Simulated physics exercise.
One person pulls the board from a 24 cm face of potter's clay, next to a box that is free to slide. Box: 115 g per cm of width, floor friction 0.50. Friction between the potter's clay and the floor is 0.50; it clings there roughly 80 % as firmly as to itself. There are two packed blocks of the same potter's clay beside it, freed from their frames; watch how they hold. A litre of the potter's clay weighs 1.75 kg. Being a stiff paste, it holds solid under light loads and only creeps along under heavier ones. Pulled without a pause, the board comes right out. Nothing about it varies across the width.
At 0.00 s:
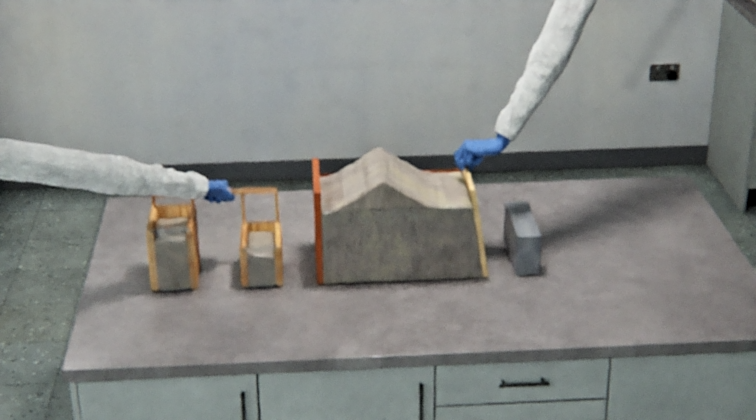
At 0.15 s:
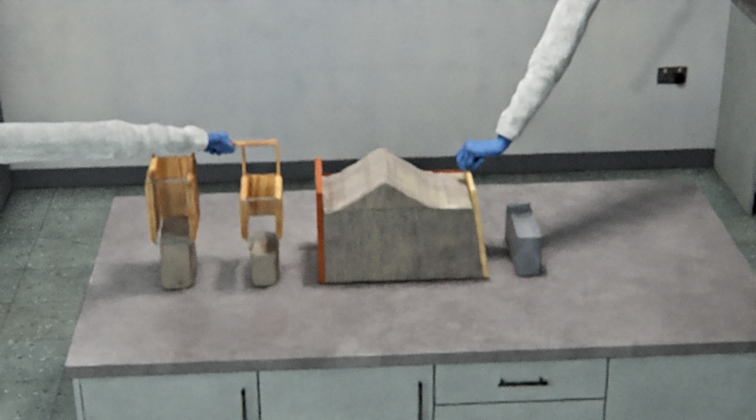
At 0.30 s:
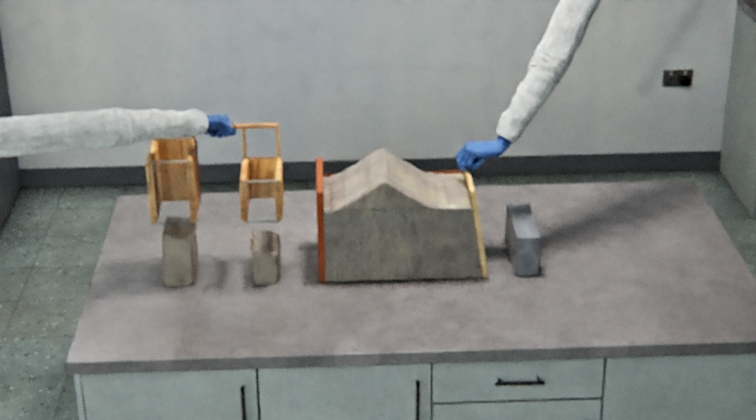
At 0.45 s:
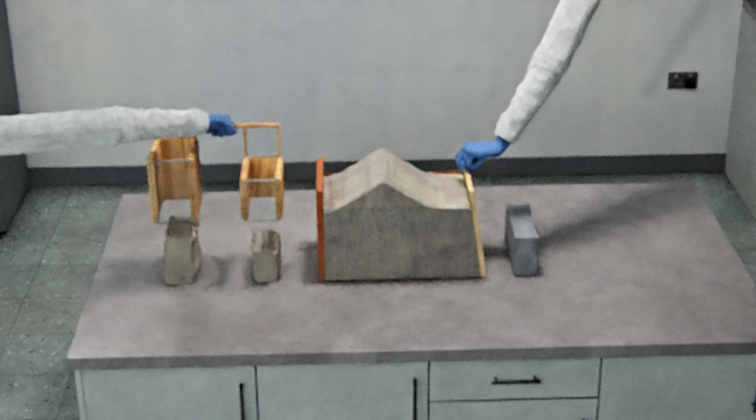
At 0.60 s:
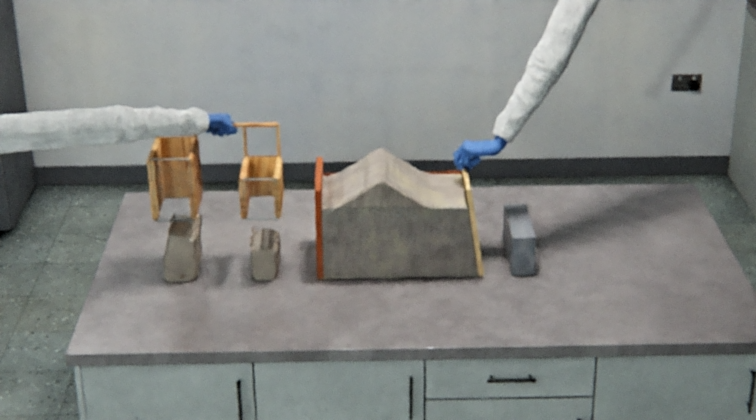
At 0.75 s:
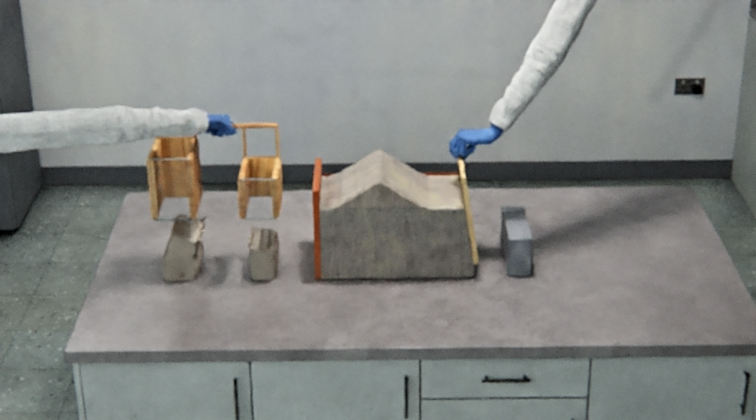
Two white-sleeved arms with blue gloves reach over a grey-topped bench in a grey room, seen from the front and above. A large peaked grey clay block sits between an orange board and a pale one, two small clay blocks left, a grey block right. The left arm lifts wooden moulds clear of the small blocks, then the right hand shifts the pale board slightly upward as the camera drifts slightly.
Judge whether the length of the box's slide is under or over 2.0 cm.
The answer is under.
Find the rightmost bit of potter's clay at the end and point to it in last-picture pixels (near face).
It lies at around (505, 268) in the last picture.
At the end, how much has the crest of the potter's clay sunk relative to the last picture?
Around 5.5 centimetres, give or take.
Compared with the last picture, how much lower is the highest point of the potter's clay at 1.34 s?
The gap comes to about 0.0 centimetres.
After 1.02 s, the box has not moved.
After 1.34 s, the box has not moved.
After 1.66 s, the box has not moved.
After 1.99 s, the box has not moved.
After 2.28 s, at the end, the box has not moved.
